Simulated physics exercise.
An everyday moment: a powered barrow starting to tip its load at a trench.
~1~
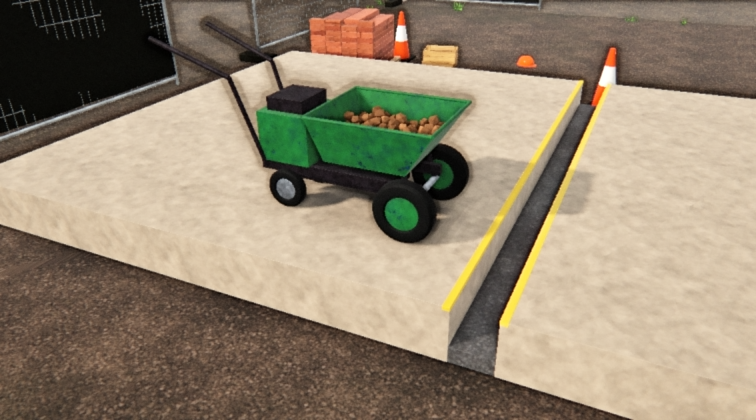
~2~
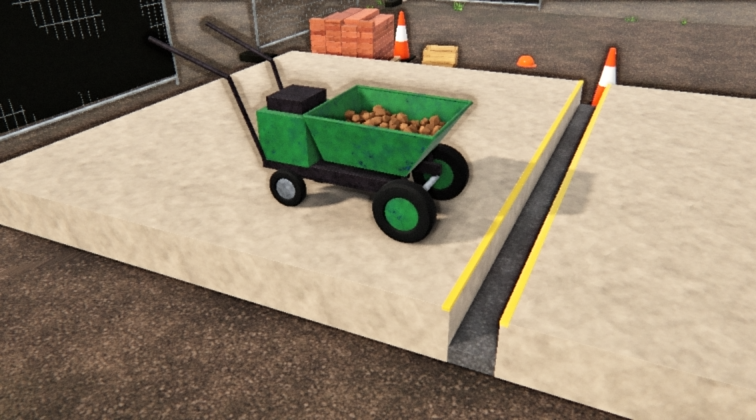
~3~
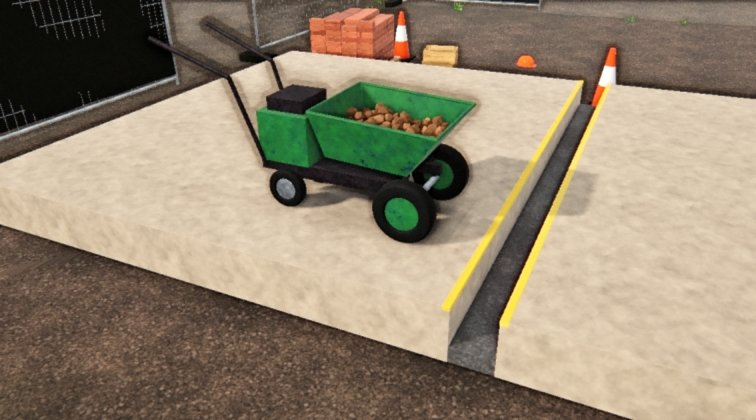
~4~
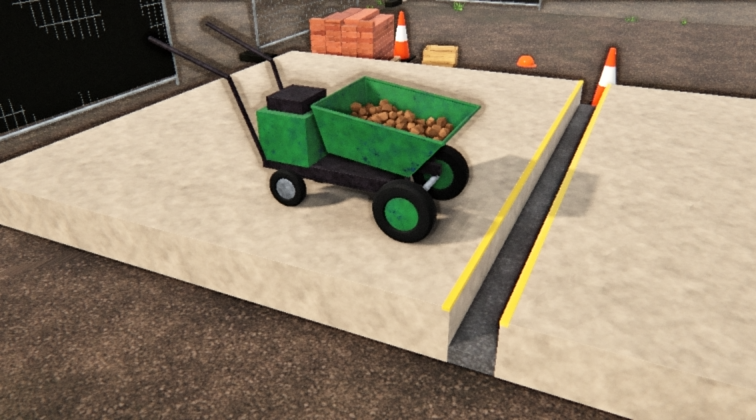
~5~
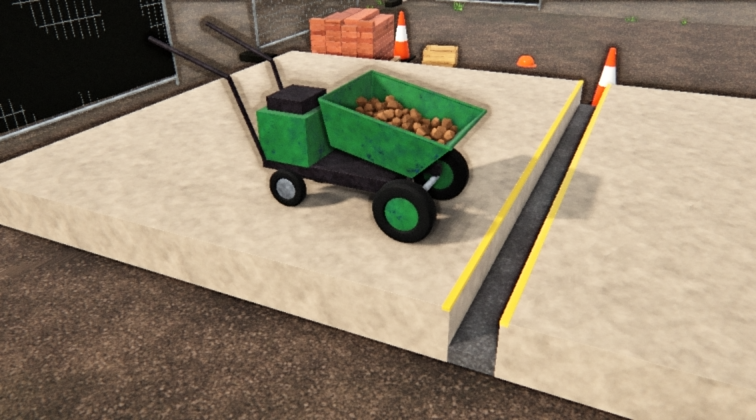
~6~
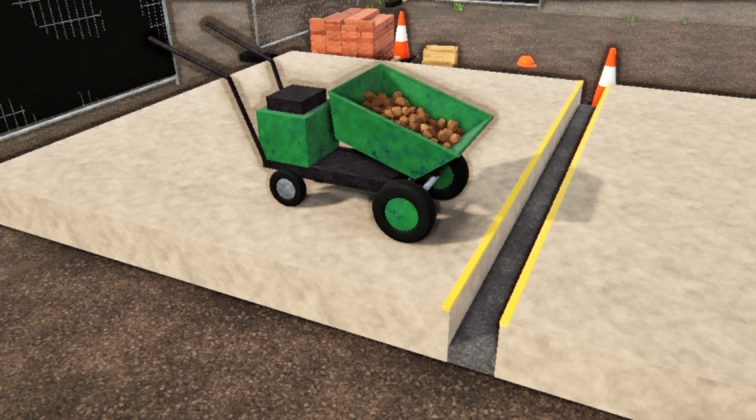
On a pale concrete slab beside a narrow, yellow-edged trench, a green powered barrow stands with its skip level and full of brown clods. The skip barely begins to tilt, then its back rises steadily and its front lip leans further right toward the trench, while the wheels stay in place.
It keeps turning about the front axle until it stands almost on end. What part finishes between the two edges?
In the trench: Over half.
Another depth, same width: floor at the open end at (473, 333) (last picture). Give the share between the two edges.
Close to 60 per cent.
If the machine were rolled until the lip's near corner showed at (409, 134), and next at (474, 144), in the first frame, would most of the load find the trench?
One: The larger part. Two: Not half.
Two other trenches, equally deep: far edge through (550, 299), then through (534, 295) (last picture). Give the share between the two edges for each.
In turn 100 and 100 in a hundred.
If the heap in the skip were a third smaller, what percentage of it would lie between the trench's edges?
It comes to 100 per cent or so.
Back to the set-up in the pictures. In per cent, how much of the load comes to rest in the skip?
Close to 0 per cent.
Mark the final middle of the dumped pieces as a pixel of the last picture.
Close to (516, 262).
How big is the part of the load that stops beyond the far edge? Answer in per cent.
About 10 per cent.
Shortly afterwards, skip tipped steeply; the whole lot in the skip.
Next, skip tipped right over; near two thirds in the skip; near a quarter in or heaped over the trench; only a few beyond it.
Some moments later, skip tipped right over; the bulk in or heaped over the trench; a little beyond it.
In the end, skip tipped right over; the bulk in or heaped over the trench; a little beyond it.
